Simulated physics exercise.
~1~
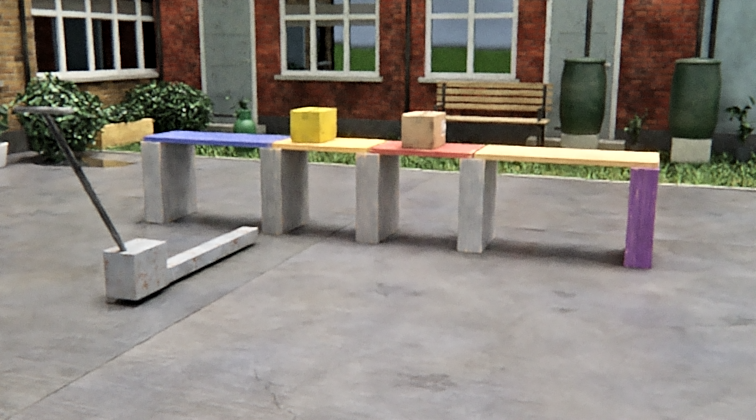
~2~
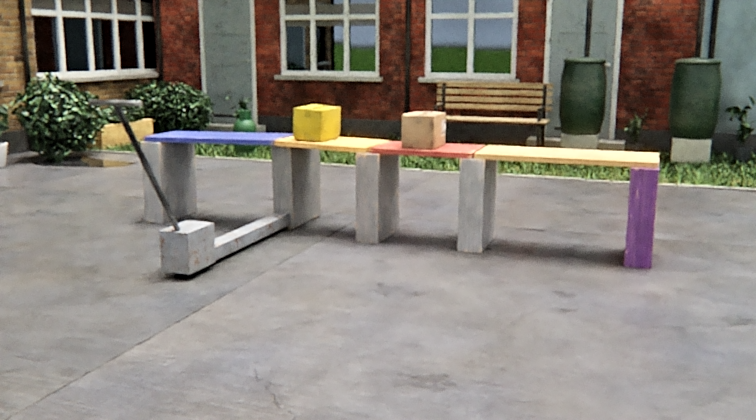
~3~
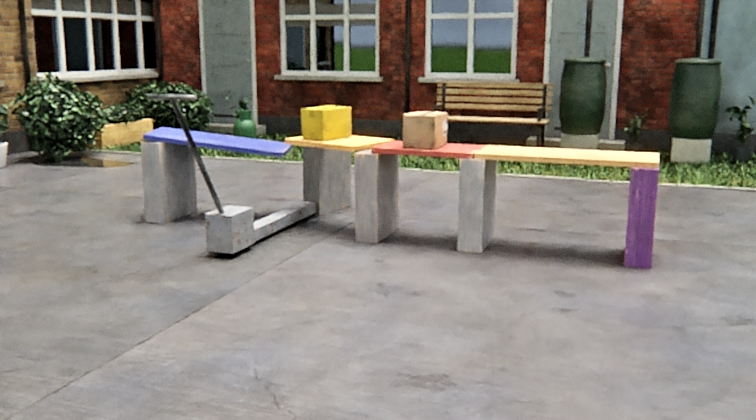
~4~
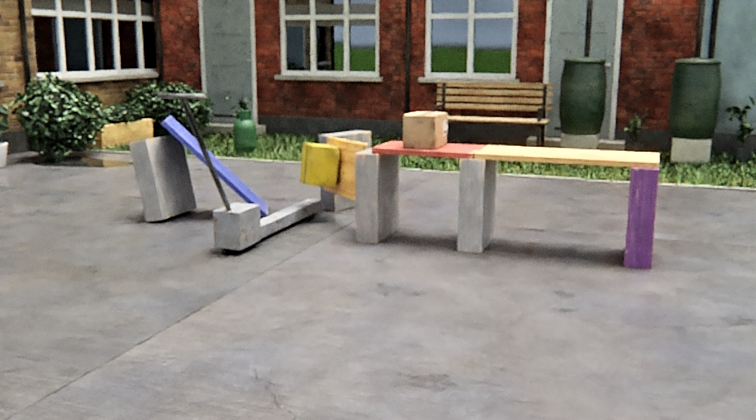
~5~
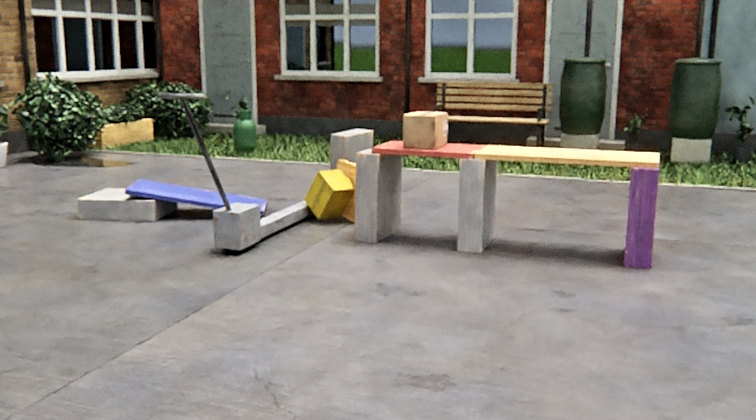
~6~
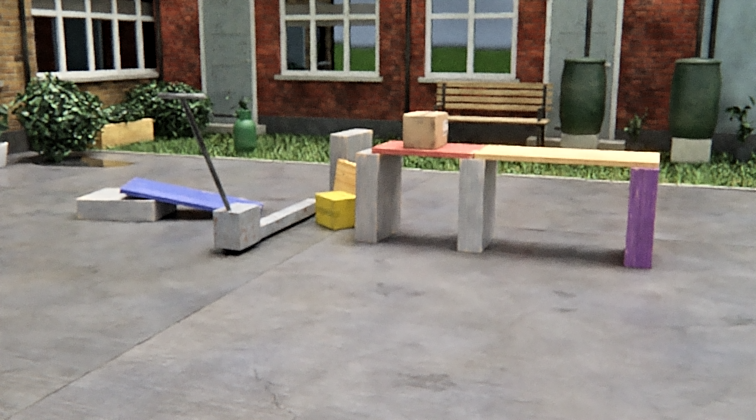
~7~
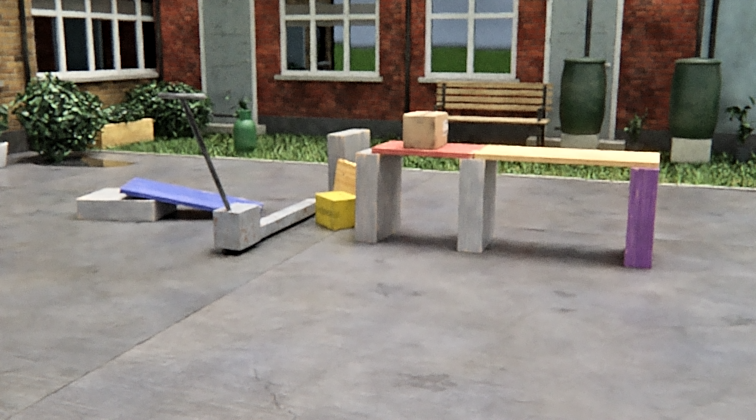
A grey floor jack slid in from the left and pushed the second upright away, so the blue board and the yellow carton's board dropped and the leftmost upright toppled, leaving the yellow carton on the ground while the red board's section stayed standing.
